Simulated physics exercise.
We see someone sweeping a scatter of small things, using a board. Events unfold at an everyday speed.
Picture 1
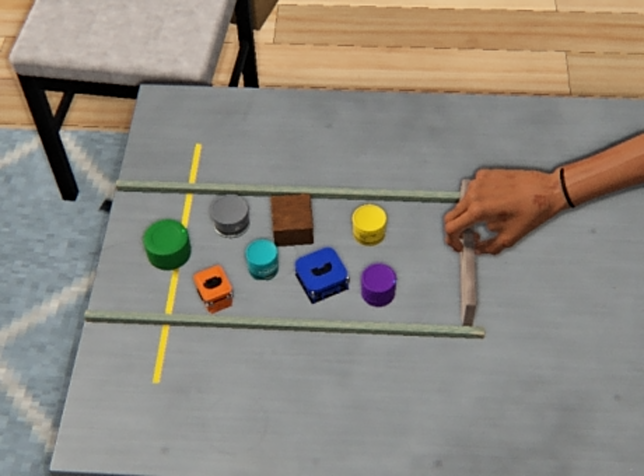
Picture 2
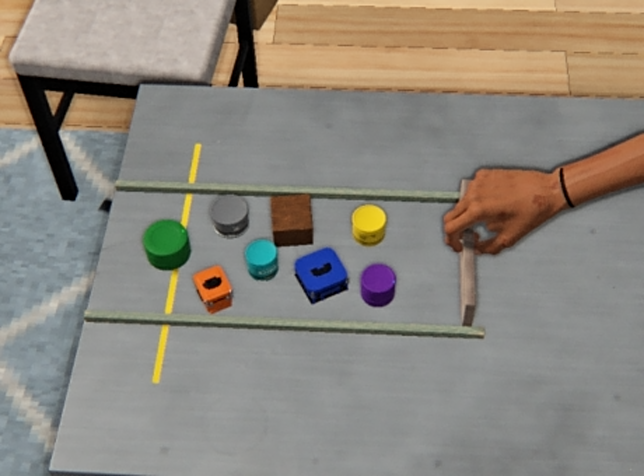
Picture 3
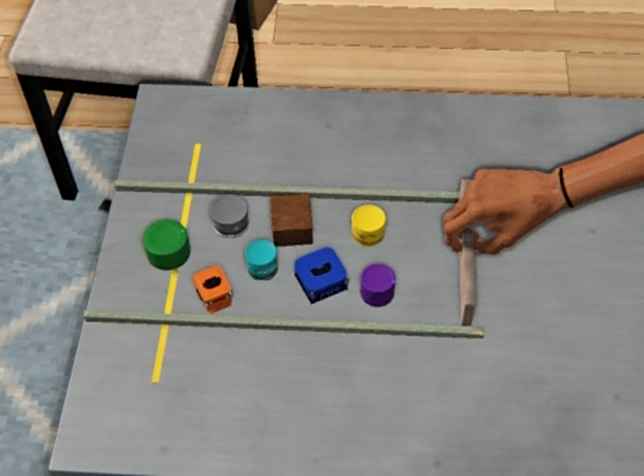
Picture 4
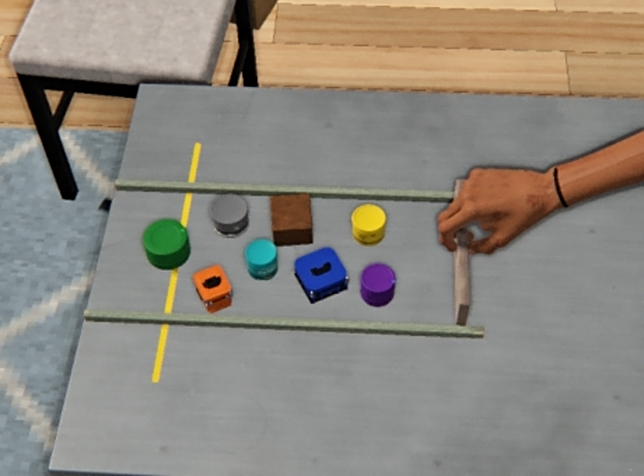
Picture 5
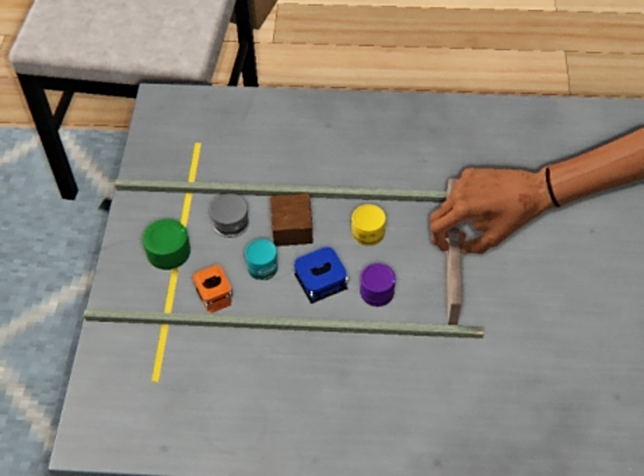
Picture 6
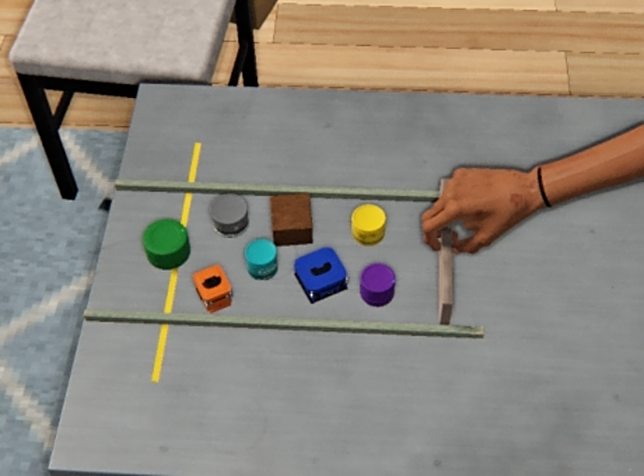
At the start, a hand holds an upright board at the right end of two rails on a grey table, with small colourful lids, tubs and blocks scattered between them. The hand then slides the board a short way left, leaving a gap before the objects, which stay still.
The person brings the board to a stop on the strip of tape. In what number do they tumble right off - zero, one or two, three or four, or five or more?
One or two tumble off.
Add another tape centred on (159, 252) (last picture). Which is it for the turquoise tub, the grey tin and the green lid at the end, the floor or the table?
In that case the turquoise tub hangs on, the grey tin slides off and the green lid slides off.
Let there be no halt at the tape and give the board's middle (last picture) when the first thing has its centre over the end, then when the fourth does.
At (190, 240) for the first, at (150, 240) for the fourth.
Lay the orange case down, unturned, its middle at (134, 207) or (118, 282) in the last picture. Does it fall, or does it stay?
Well, place by place the object does not stay and then keeps its place.
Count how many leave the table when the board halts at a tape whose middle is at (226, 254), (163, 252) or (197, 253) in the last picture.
The three tries give 0, 1 and 0.
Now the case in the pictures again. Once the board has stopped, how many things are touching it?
3 in contact.
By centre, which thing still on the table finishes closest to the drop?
That would be the green lid.
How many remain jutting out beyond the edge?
1, I think.
Soon after, none off yet; green lid at rest near (167, 244); orange case at rest near (213, 290); grey tin at rest near (230, 216).
After that, none off yet; green lid at rest near (164, 244); orange case moving near (209, 291); grey tin displaced about its own width near (182, 205).
In the end, the number that fall off is one or two; gone, grey tin.
